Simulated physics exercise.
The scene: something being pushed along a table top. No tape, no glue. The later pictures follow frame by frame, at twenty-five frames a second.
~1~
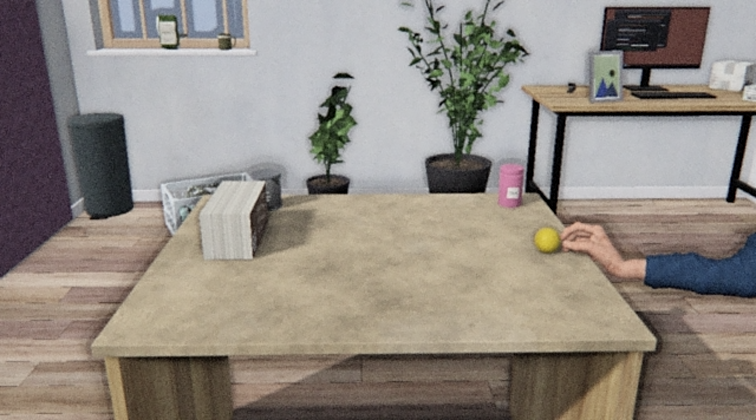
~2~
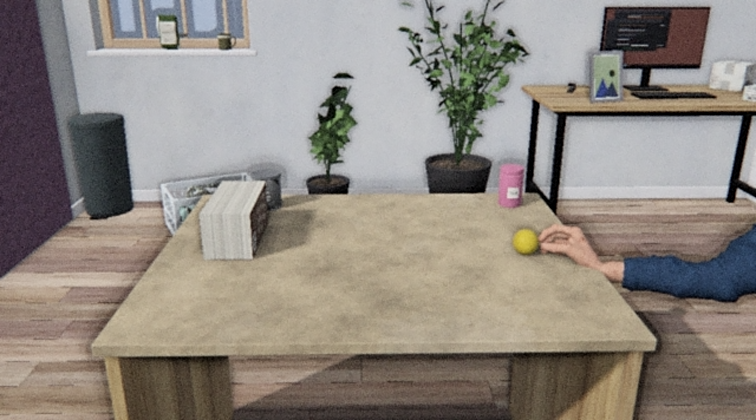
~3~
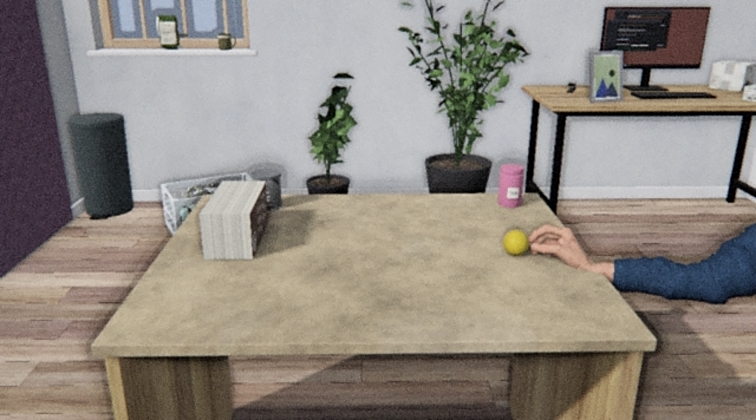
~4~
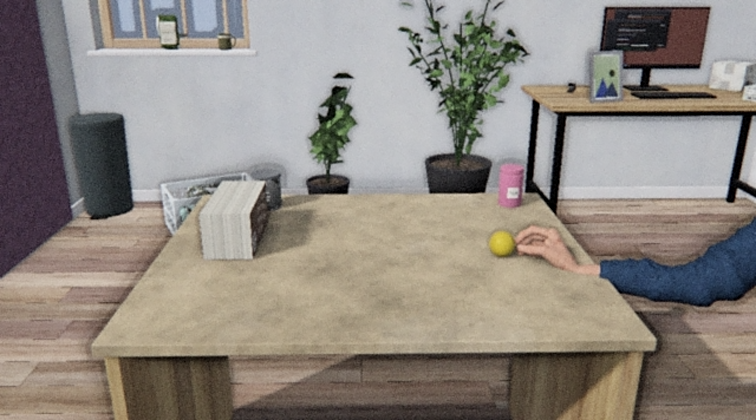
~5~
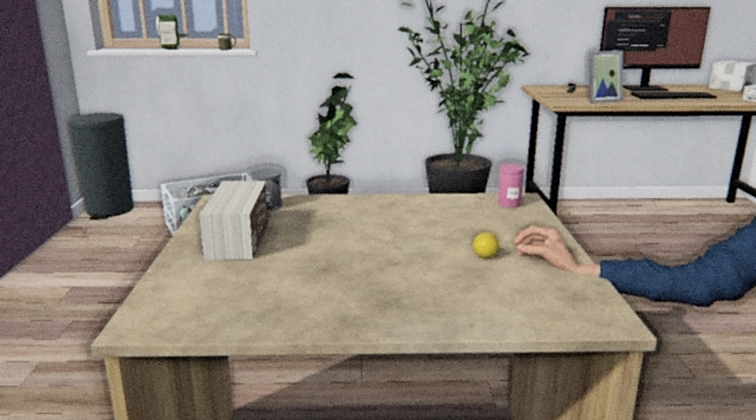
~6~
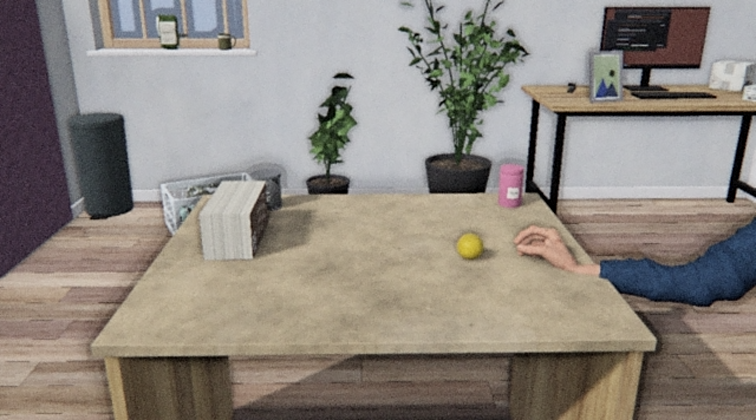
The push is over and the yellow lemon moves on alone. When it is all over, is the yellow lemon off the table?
The yellow lemon goes over the edge.
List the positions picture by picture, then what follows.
In the first frame, under the hand; yellow lemon (547, 240).
In the second frame, under the hand; yellow lemon (526, 242).
In the third frame, under the hand; yellow lemon (516, 243).
In the fourth frame, yellow lemon (502, 244).
In the fifth frame, yellow lemon (486, 246) displaced about its own width.
In the sixth frame, yellow lemon (470, 247) displaced about its own width.
Then, 0.20 s past the last view, yellow lemon displaced well along near (390, 253).
Then, 0.60 s past the last view, yellow lemon displaced well along near (229, 267).
Then, 0.90 s past the last view, yellow lemon now off the table.
Then, 1.20 s past the last view, things are still on the move.
Finally, off the table, yellow lemon.
